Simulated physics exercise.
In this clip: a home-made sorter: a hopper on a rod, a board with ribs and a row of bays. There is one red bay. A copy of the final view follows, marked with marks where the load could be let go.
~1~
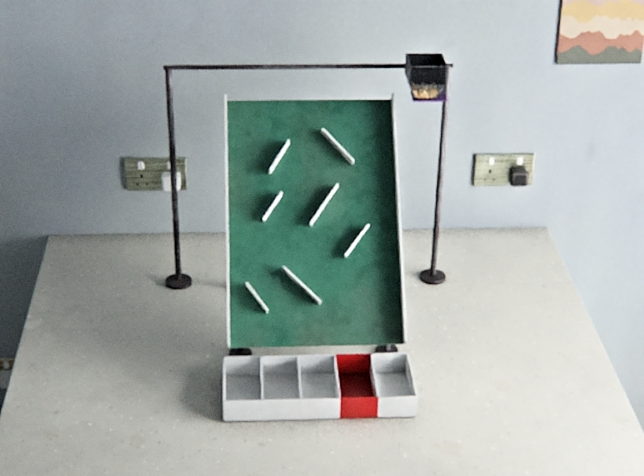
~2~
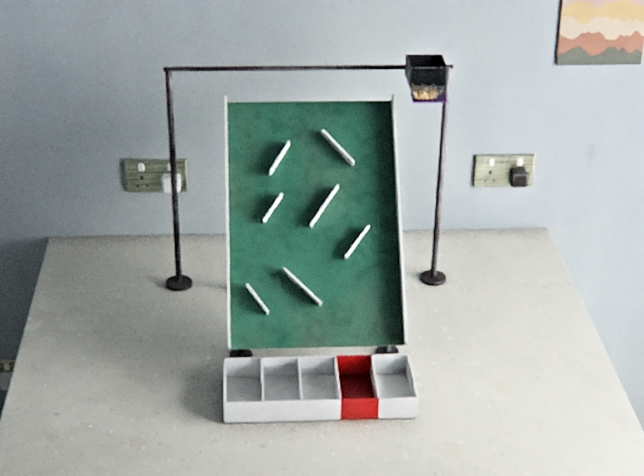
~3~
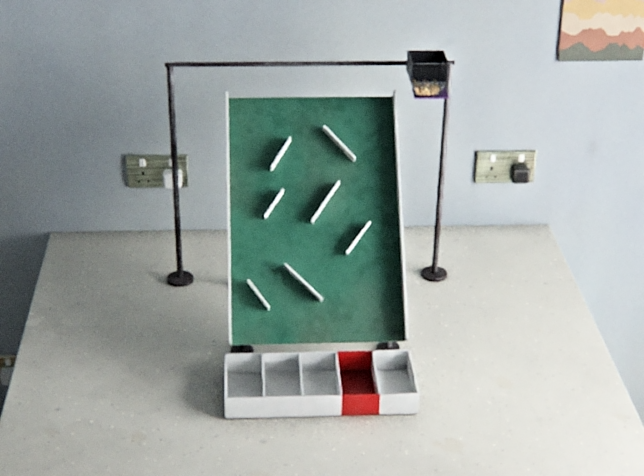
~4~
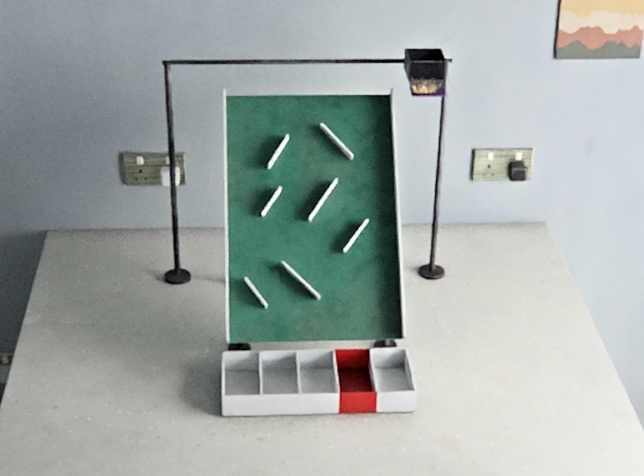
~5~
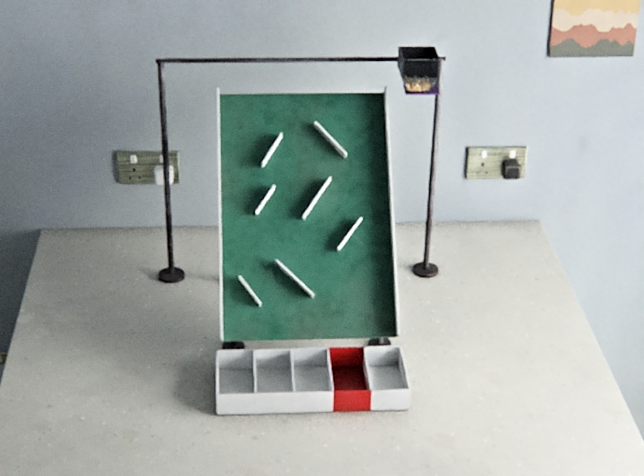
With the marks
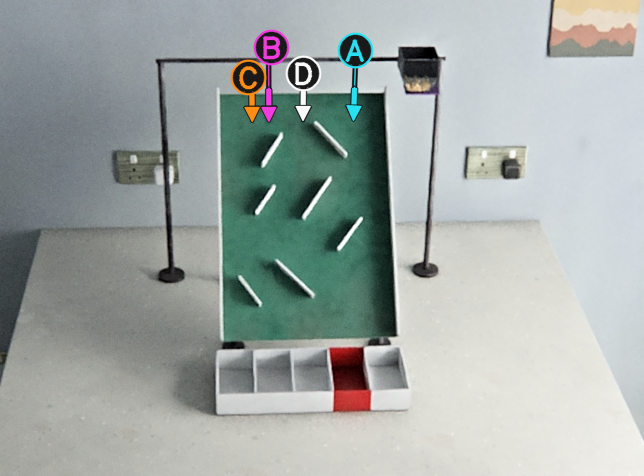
At the start, a small dark hopper hangs at the right of a rod above a green board with slanted white ribs, with a row of pale bays and one red bay below. Nothing in the setup moves; only the view shifts slightly through to the end.
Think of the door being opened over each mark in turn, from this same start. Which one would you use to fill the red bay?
D is best.
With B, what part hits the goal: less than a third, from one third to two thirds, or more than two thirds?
Mark B gives less than a third.
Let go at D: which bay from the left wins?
The fourth from the left.
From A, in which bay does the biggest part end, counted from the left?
The fifth from the left.
On the marked copy, mark A meets the board at (353, 115); mark B meets the board at (268, 116); mark C meets the board at (252, 116); mark D meets the board at (303, 115).
With A, about a tenth in the red bay, the larger part in other bays, about a tenth outside the box.
With B, just a few in the red bay, almost all in other bays, just a few outside the box.
With C, not one piece in the red bay, almost all in other bays, about a tenth outside the box.
With D, roughly two thirds in the red bay, roughly a third in other bays.
